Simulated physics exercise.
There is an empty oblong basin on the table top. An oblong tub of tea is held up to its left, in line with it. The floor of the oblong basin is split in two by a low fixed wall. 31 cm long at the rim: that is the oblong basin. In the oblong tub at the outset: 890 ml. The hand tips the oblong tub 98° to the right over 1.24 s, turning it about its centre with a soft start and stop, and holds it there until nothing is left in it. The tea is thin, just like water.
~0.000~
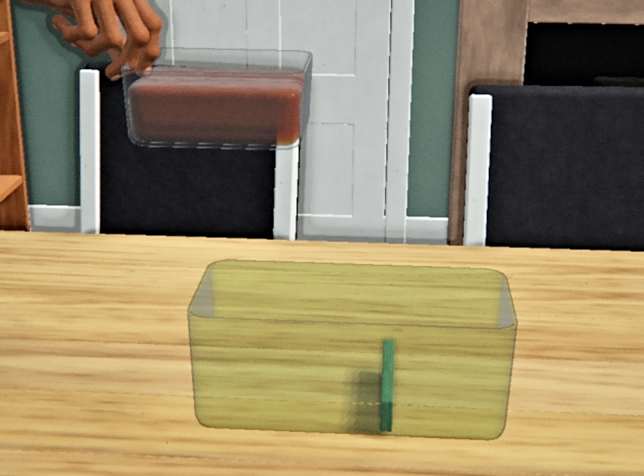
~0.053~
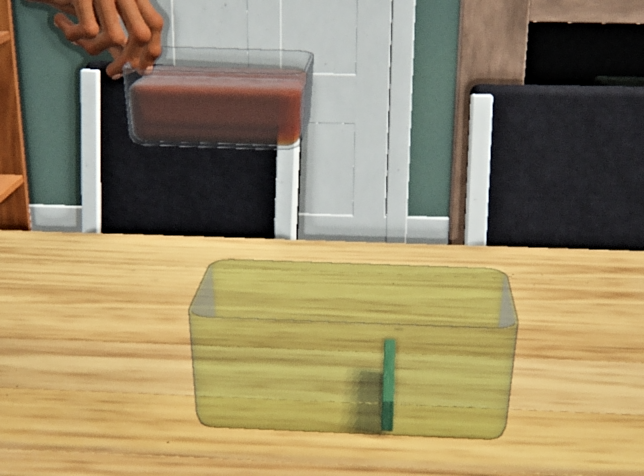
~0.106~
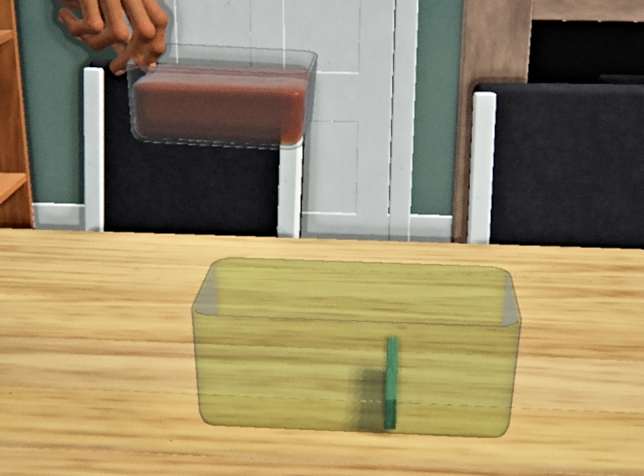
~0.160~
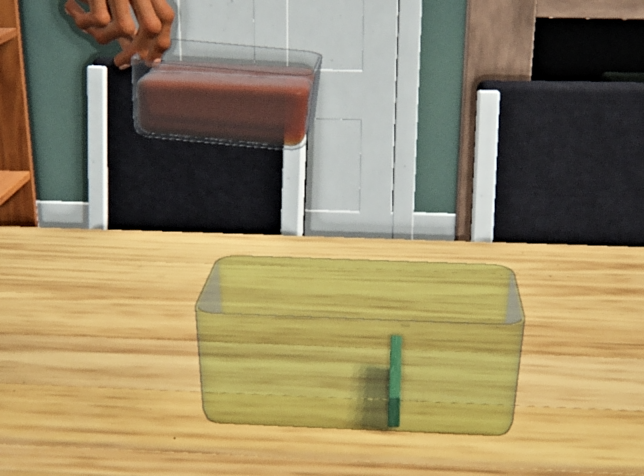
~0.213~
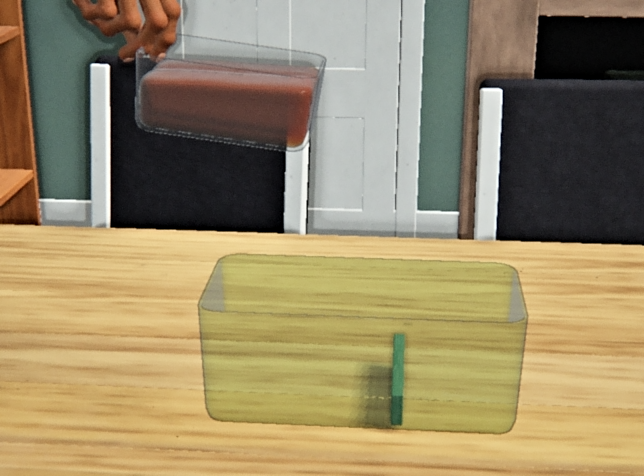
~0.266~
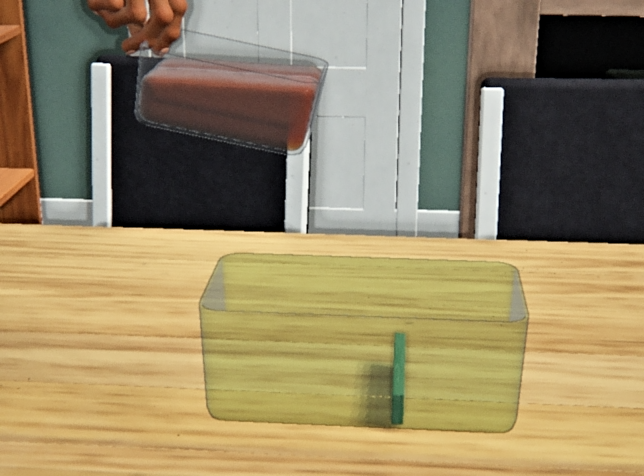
A hand slowly tips a clear tub of reddish-brown liquid rightward above an oblong basin.
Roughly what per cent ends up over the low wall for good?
About 48 in every hundred.
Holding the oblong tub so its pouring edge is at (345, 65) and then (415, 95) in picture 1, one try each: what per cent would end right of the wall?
Result: 55 per cent, then 60 per cent.
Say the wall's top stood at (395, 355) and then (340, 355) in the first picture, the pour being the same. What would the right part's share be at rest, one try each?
40 % and 70 %.
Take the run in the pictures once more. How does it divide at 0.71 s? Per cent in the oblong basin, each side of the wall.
Lab note: Left near 4 %, right near 7.
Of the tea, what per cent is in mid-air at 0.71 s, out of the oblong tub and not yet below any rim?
At that moment, about 40 percent.
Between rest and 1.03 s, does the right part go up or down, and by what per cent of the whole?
Net change: A drop of about 2 %.
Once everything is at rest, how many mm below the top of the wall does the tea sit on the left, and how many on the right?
Roughly 20 mm on the left side and roughly 6 mm on the right.
After 0.71 s the tilt is 60° and 49 per cent is still to pour, 4 is left of the wall and 7 right of it.
After 1.03 s the tilt is 91° and 11 per cent is still to pour, 23 is left of the wall and 50 right of it.
After 1.37 s the tilt is 98° and 2 per cent is still to pour, 41 is left of the wall and 49 right of it.
After 1.74 s the tilt is 98° and 0 per cent is still to pour, 45 is left of the wall and 49 right of it.
In the end 45 per cent lies left of the wall, 48 right of it and 7 outside.
